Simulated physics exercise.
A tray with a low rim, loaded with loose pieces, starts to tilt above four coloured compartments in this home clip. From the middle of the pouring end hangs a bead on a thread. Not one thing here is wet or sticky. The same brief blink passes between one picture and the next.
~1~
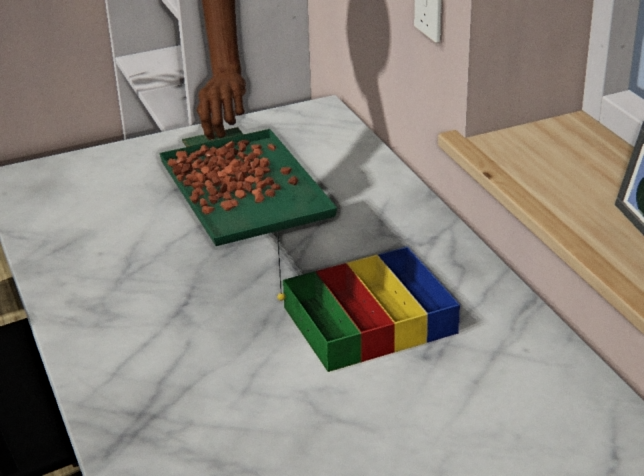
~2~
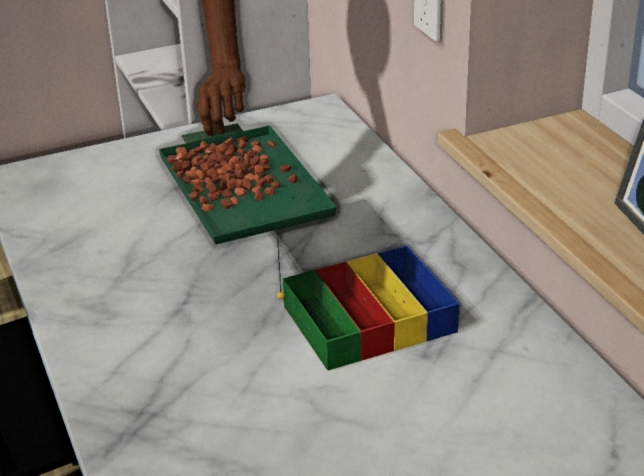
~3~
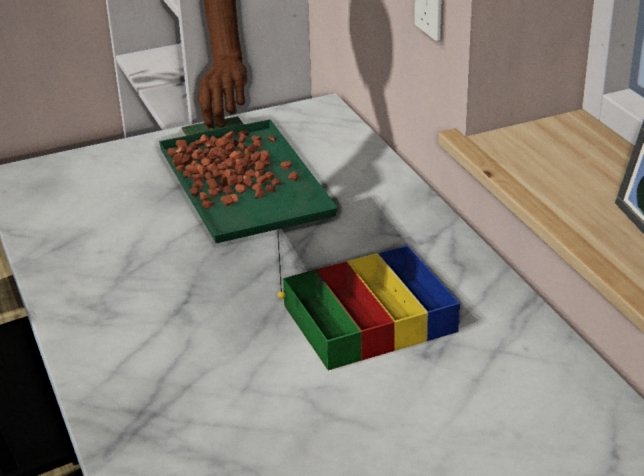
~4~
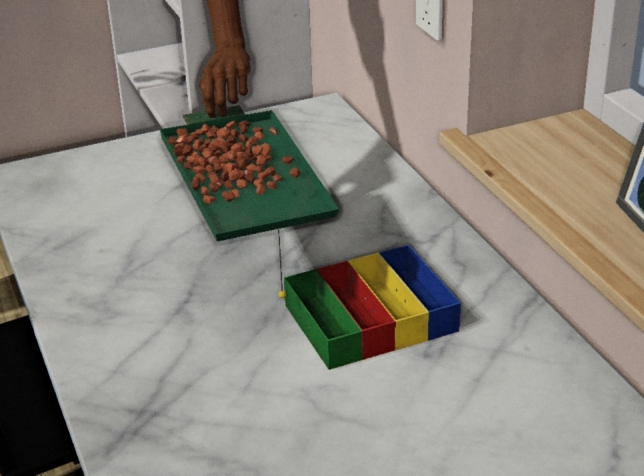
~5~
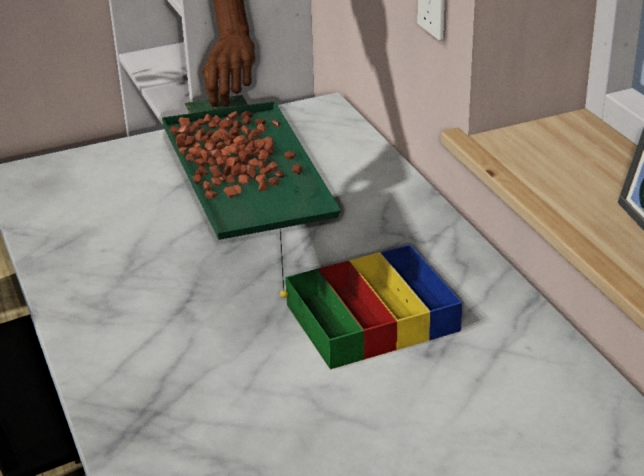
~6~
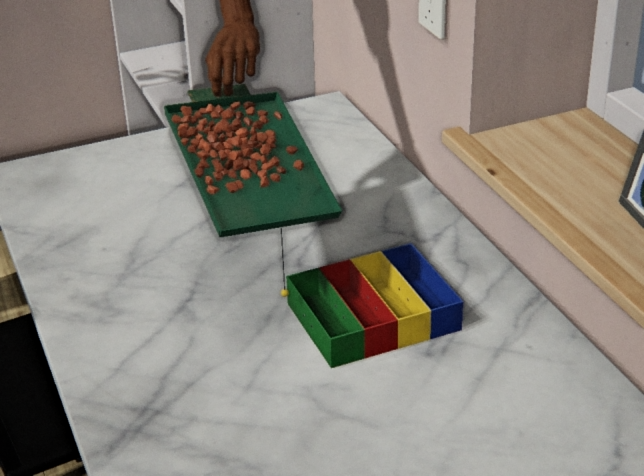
To begin with, a hand holds a green tray of loose reddish pieces nearly level above a marble counter, a bead hanging near a box with green, red, yellow and blue compartments. The hand then gradually raises the tray's back end, tilting it towards the viewer, while the pieces stay bunched near the hand.
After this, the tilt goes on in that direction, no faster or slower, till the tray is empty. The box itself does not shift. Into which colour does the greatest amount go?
The greatest amount goes into green.
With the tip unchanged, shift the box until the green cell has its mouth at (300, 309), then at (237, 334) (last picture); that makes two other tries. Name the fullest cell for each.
For the first spot the answer is the cell in red, and for the second spot it is the blue cell.
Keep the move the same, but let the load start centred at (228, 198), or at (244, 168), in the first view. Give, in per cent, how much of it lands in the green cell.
Shares in turn: 50 % and 40 %.
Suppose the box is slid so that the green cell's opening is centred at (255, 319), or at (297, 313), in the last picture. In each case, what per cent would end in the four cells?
About 90 % and 90 %.
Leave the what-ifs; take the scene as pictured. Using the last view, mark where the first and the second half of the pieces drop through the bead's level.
The opening half passes (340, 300), the closing half (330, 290).
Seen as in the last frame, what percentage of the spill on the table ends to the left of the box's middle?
That would be roughly 90 per cent.
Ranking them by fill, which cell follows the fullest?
Red.
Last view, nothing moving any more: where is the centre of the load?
Centre at rest, last view: Approx. (338, 332).
Soon, tray tipped steeply; most on the tray; about a quarter falling or outside the box.
A while on, tray tipped past a quarter turn; about a quarter on the tray; about a third in the green cell; about a quarter in the red cell; a small part in the yellow cell; a stray few in the blue cell; about a quarter falling or outside the box.
Towards the end, tray tipped past a quarter turn; about half in the green cell; about a third in the red cell; a small part in the yellow cell; a stray few in the blue cell; about a quarter falling or outside the box.
Finally, tray tipped past a quarter turn; about half in the green cell; about a third in the red cell; a small part in the yellow cell; a stray few in the blue cell; about a quarter outside the box.
